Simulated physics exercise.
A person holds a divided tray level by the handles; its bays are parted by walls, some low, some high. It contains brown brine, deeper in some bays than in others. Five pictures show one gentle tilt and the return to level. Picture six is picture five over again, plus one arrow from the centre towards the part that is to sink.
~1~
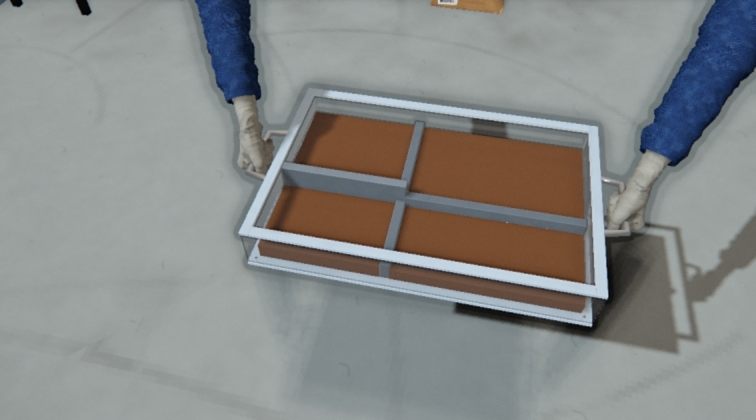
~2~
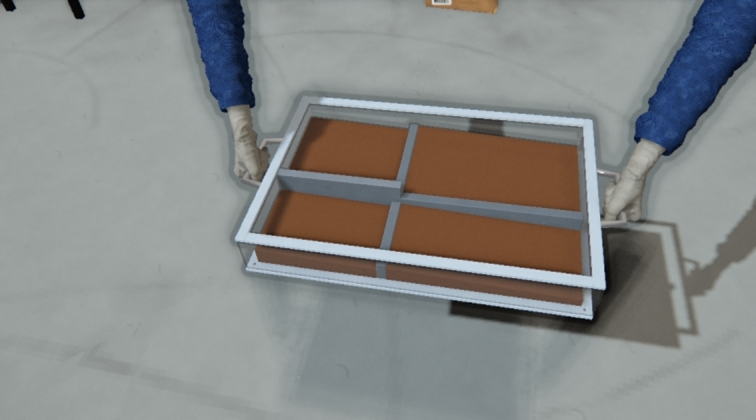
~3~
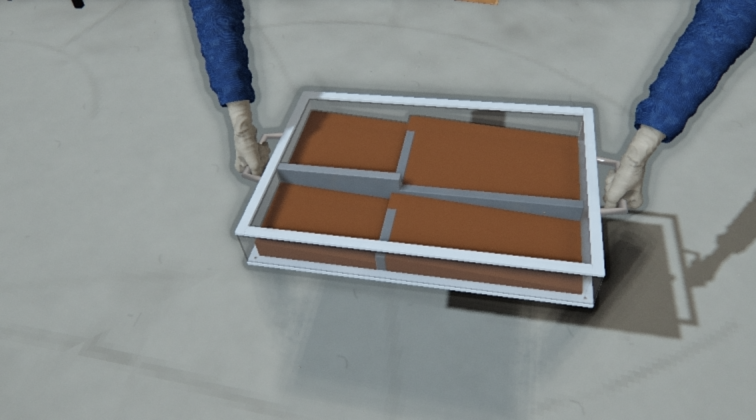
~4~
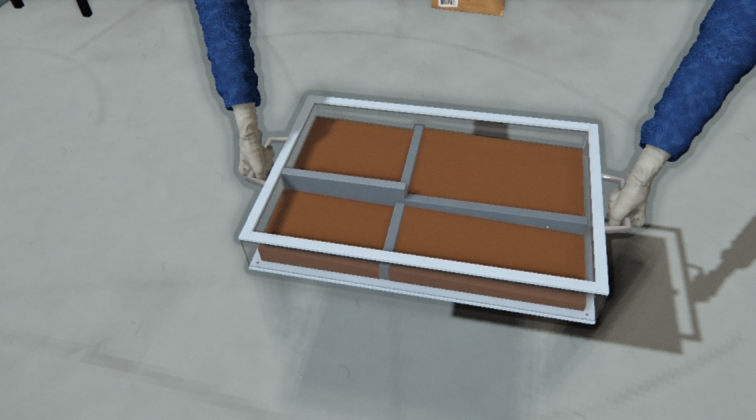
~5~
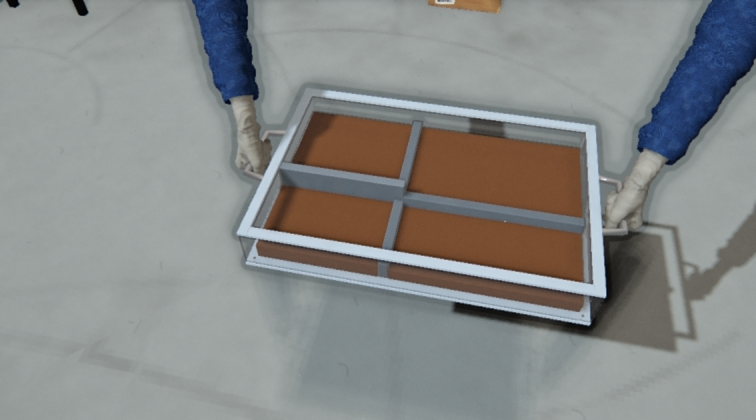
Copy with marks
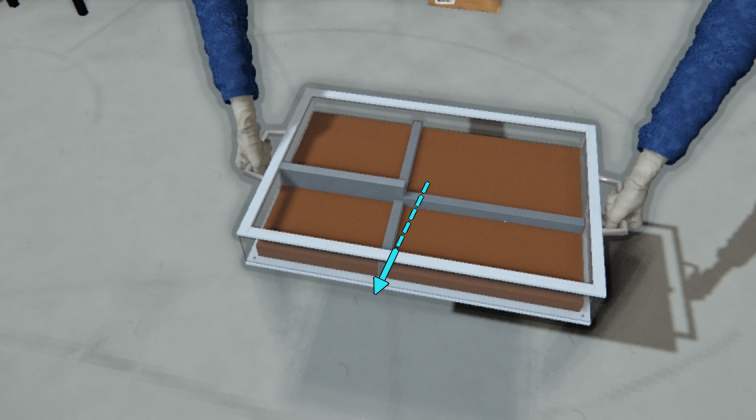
Divided tray of brown liquid held by two gloved hands, tilting slightly as liquid runs over inner walls, then returning level.
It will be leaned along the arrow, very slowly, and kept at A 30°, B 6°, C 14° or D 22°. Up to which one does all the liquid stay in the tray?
Choose C.
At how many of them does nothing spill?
Two.
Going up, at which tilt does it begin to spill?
It is D.
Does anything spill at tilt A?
Yes, that goes wrong.
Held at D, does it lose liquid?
Yes, it does.
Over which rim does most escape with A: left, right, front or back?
The front rim.
The arrow ends at (377, 288).
For tilt A, about 47 % goes over the rim.
For tilt B, nothing spills; the back right bay holds the most.
For tilt C, nothing spills; the front right bay holds the most.
For tilt D, about 13 % goes over the rim.
